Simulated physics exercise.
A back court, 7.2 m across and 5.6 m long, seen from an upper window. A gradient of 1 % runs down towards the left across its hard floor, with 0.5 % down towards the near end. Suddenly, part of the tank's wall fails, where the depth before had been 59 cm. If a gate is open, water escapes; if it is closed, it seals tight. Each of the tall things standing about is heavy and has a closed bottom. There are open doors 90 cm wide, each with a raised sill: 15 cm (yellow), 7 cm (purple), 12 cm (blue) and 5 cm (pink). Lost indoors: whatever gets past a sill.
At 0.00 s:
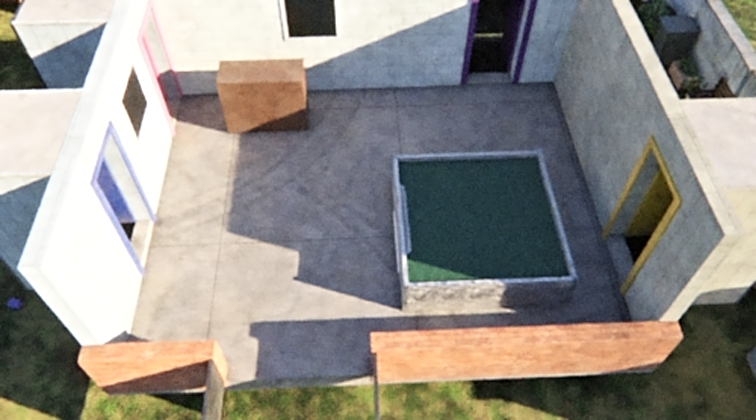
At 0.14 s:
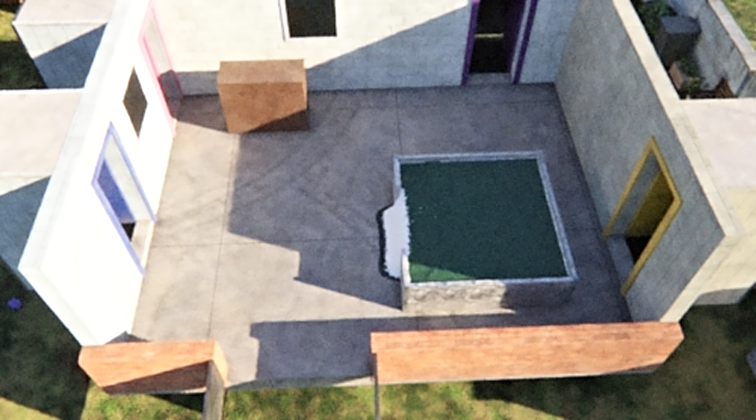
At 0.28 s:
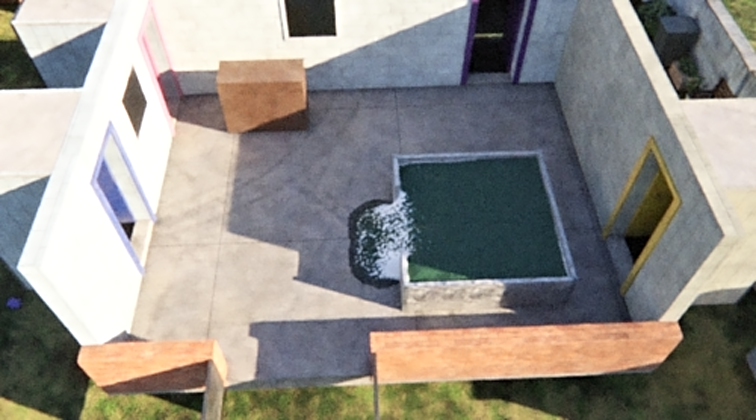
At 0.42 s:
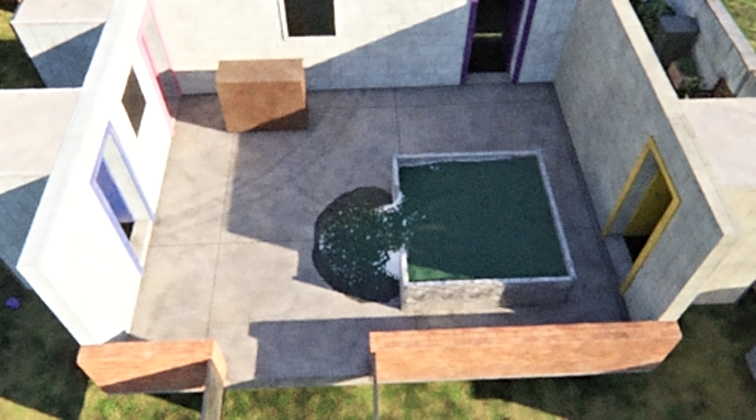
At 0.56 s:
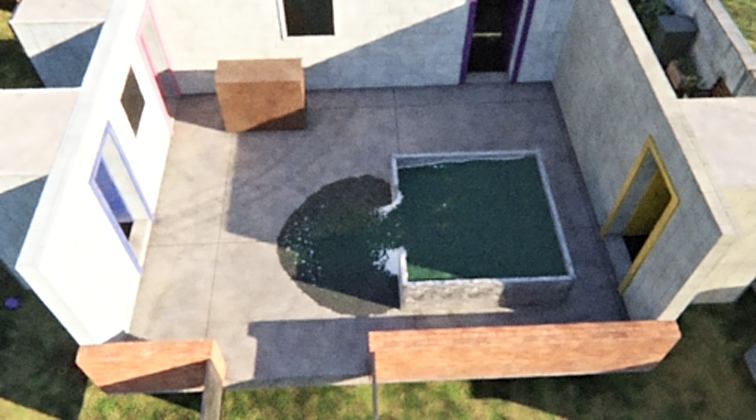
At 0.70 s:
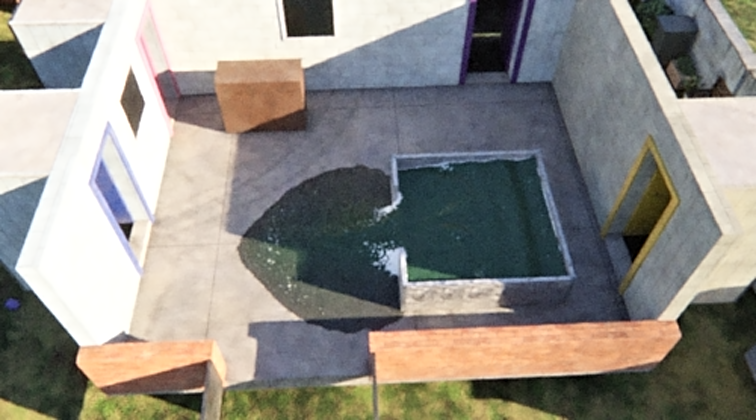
Dark green water pouring from a gap in a raised tank's left side, spreading leftward across a walled court's grey floor.
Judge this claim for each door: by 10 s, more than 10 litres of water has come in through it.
Outcome: The yellow door will see an amount within the limit come in. The purple door will see an amount within the limit come in. The blue door will see too much water come in. The pink door will see too much water come in.
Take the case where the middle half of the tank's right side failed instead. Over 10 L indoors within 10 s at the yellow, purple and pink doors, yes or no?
Yellow: Exceeding the limit; purple: Exceeding the limit; pink: Exceeding the limit.
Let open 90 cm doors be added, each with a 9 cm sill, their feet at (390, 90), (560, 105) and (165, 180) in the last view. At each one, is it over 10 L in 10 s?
In that order: Not over, not over, over.
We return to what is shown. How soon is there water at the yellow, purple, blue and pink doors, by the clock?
Yellow not within the 10 s, purple 6.5 s, blue 1.1 s, pink 2.2 s.
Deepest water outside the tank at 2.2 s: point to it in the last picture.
Roughly at pixel (124, 357).
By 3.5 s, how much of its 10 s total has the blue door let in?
Roughly 60 percent is in by then.
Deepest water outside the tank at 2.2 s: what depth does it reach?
Around 39 centimetres deep.
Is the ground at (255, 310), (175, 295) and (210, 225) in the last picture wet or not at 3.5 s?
Status of the three spots: Inundated, inundated, inundated.
After 1.4 s water covers 35 % of the floor and is deepest (35 cm) near (386, 239); yellow door not reached, purple door not reached, blue door 17 cm at the sill, 1 L in, pink door not reached.
After 2.2 s water covers 45 % of the floor and is deepest (39 cm) near (124, 357); yellow door not reached, purple door not reached, blue door 25 cm at the sill, 43 L in, pink door not reached.
After 3.5 s water covers 50 % of the floor and is deepest (24 cm) near (179, 101); yellow door not reached, purple door not reached, blue door 23 cm at the sill, 117 L in, pink door 13 cm at the sill, 17 L in.
After 6.0 s water covers 60 % of the floor and is deepest (19 cm) near (147, 250); yellow door not reached, purple door not reached, blue door 18 cm at the sill, 170 L in, pink door 15 cm at the sill, 85 L in.
After 10.0 s water covers 85 % of the floor and is deepest (14 cm) near (122, 369); yellow door not reached, purple door 3 cm at the sill, 0 L in, blue door 12 cm at the sill, 193 L in, pink door 12 cm at the sill, 225 L in.
